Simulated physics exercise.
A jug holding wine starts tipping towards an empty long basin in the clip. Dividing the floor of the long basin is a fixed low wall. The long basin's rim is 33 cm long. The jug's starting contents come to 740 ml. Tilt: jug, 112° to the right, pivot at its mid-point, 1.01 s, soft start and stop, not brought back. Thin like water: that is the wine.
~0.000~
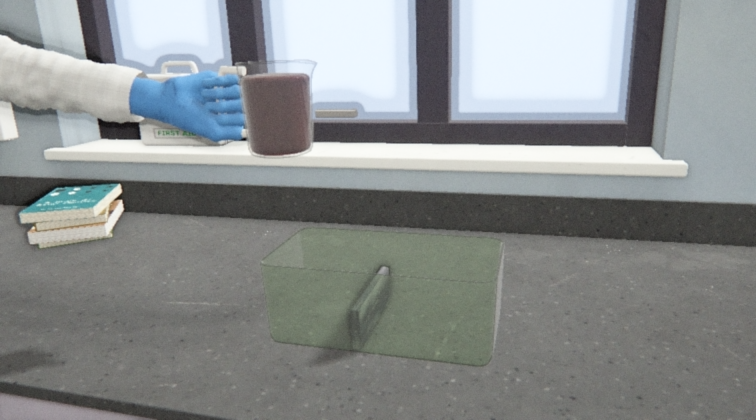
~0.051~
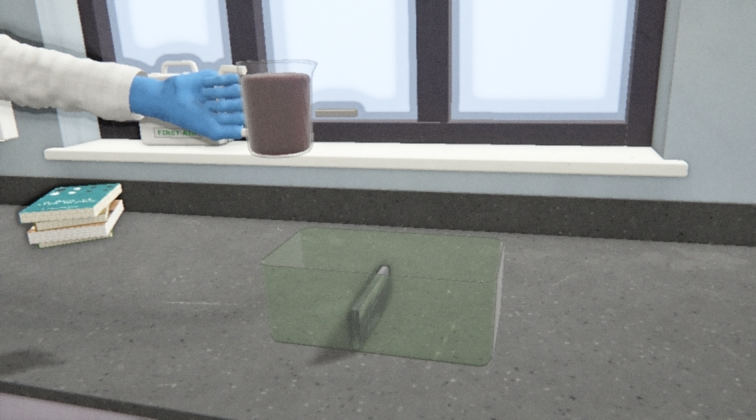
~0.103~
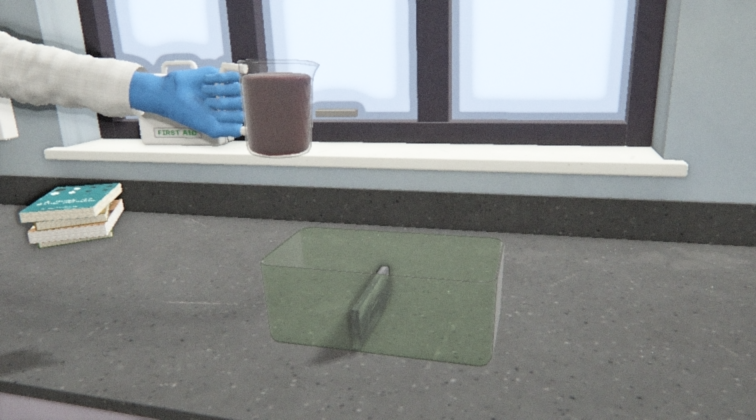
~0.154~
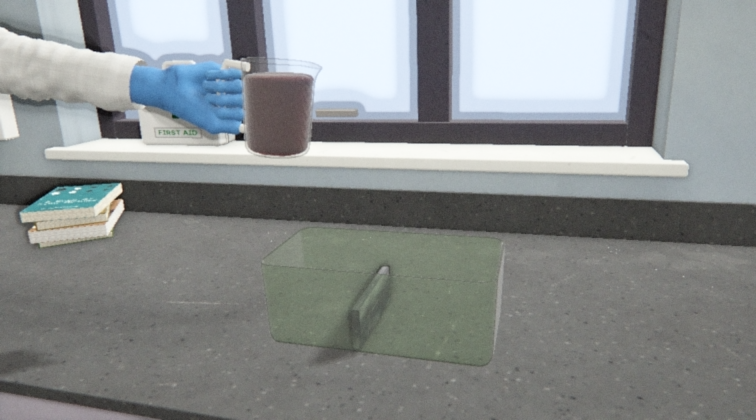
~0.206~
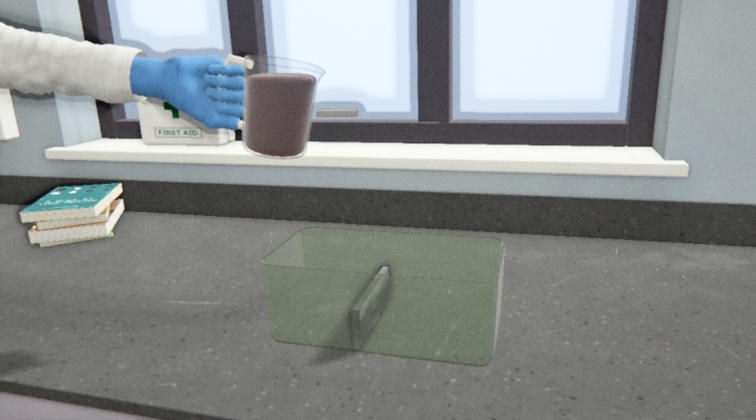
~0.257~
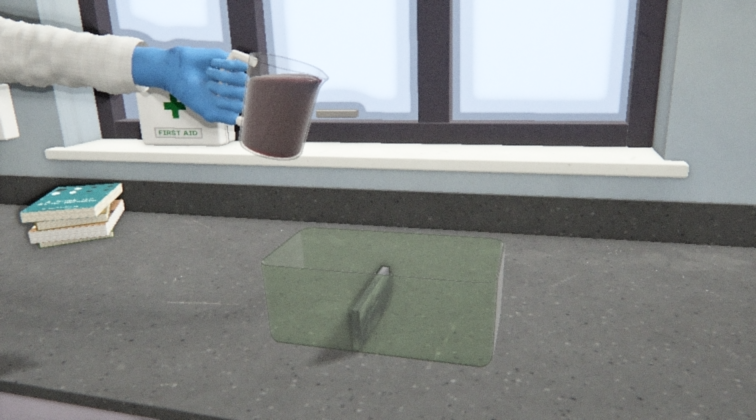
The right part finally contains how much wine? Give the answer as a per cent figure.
About 85 in every hundred parts.
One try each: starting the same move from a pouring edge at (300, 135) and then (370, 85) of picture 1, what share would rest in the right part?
5 then 95 %.
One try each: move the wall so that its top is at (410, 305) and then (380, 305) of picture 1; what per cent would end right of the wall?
I'd put it at about 10 per cent for the first and about 80 per cent for the second.
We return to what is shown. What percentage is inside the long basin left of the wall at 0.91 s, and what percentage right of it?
1 per cent left and 52 right, roughly.
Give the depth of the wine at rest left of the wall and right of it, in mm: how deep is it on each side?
Left 4 mm, right 22 mm.
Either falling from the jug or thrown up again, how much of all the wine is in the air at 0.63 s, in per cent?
Near 22 per cent of it all.
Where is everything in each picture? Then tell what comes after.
The first frame shows tilt 0°; pouring edge (316, 62); surface from (247, 76) to (309, 75); the long basin's rim runs from (282, 245) to (500, 260); the wall's top is at (371, 288).
The second frame shows tilt 1°; pouring edge (317, 63); surface from (247, 76) to (310, 76).
The third frame shows tilt 3°; pouring edge (319, 64); surface from (248, 76) to (311, 76).
The fourth frame shows tilt 6°; pouring edge (321, 67); surface from (250, 75) to (313, 76).
The fifth frame shows tilt 11°; pouring edge (325, 72); surface from (252, 77) to (317, 77).
The sixth frame shows tilt 17°; pouring edge (328, 78); surface from (254, 80) to (323, 78).
By 0.63 s the tilt is 78° and 74 per cent is still to pour, 0 is left of the wall and 4 right of it.
By 0.91 s the tilt is 109° and 19 per cent is still to pour, 1 is left of the wall and 51 right of it.
By 1.20 s the tilt is 112° and 0 per cent is still to pour, 10 is left of the wall and 85 right of it.
By 1.51 s the tilt is 112° and 0 per cent is still to pour, 13 is left of the wall and 85 right of it.
At rest 13 per cent lies left of the wall, 85 right of it and 2 outside.
